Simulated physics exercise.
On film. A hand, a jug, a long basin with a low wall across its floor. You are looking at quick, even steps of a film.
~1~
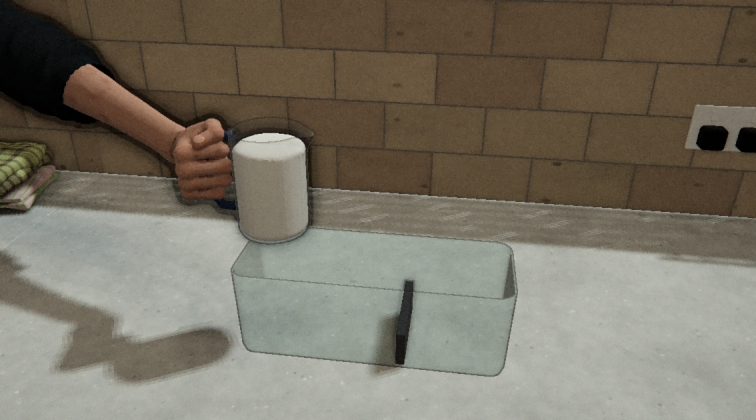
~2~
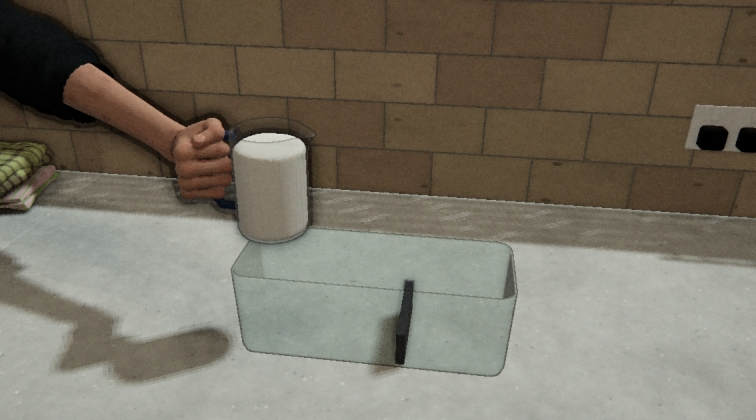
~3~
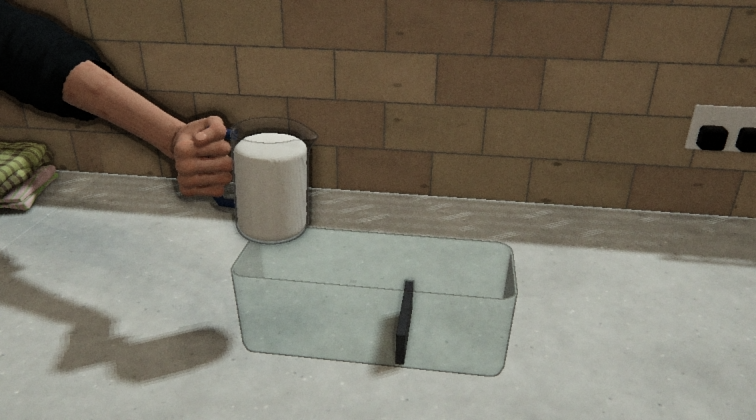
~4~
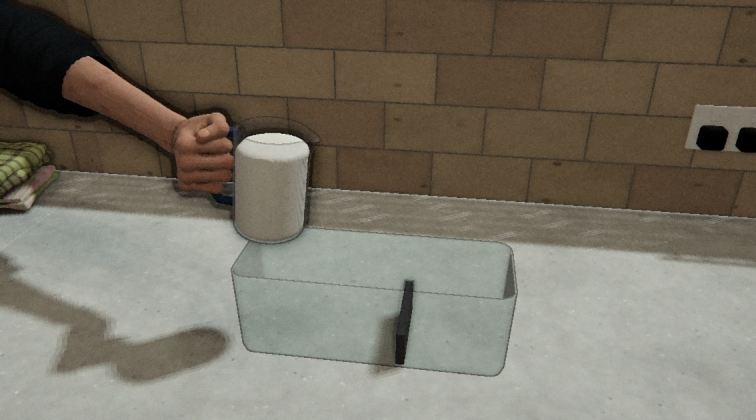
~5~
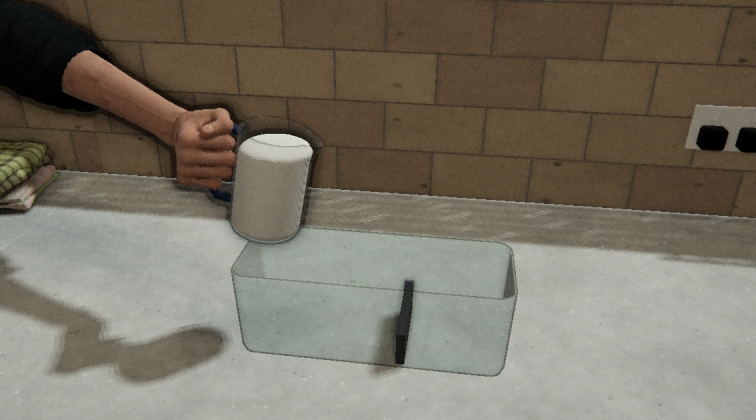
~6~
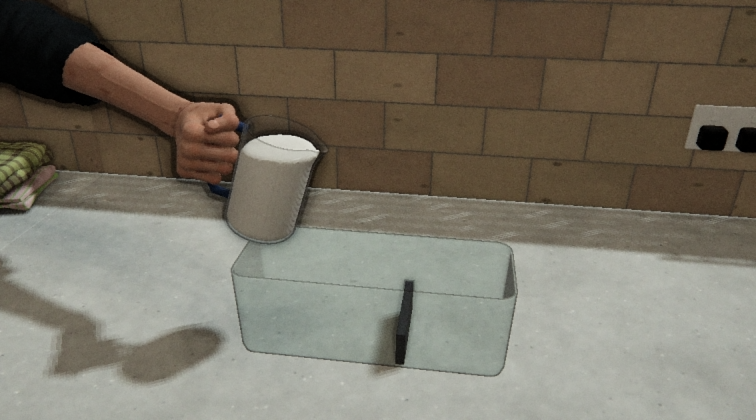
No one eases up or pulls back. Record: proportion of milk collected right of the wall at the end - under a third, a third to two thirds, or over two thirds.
Proportion recorded: Under a third.
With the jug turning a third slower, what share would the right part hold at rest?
About 5 in a hundred.
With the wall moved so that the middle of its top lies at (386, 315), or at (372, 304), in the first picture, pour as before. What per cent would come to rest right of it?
25 % then 45 %, approximately.
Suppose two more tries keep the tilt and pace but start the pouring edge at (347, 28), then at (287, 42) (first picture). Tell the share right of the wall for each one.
Near 80 in a hundred first, near 5 in a hundred second.
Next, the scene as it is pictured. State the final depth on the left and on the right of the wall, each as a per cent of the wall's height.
The left comes to 50 % and the right to 0 %.
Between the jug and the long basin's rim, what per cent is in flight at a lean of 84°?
I'd say some 15 per cent of it.
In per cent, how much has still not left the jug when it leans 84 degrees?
It still holds close to 75 per cent at that lean.
A moment on, the jug is tipped on its side and 77 per cent is still to pour, 8 is left of the wall and 0 right of it.
Next, the jug is tipped right over and 17 per cent is still to pour, 71 is left of the wall and 0 right of it.
Then the jug is tipped right over and 0 per cent is still to pour, 94 is left of the wall and 4 right of it.
Later the jug is tipped right over and 0 per cent is still to pour, 94 is left of the wall and 4 right of it.
Finally, 94 per cent lies left of the wall, 4 right of it and 2 outside.
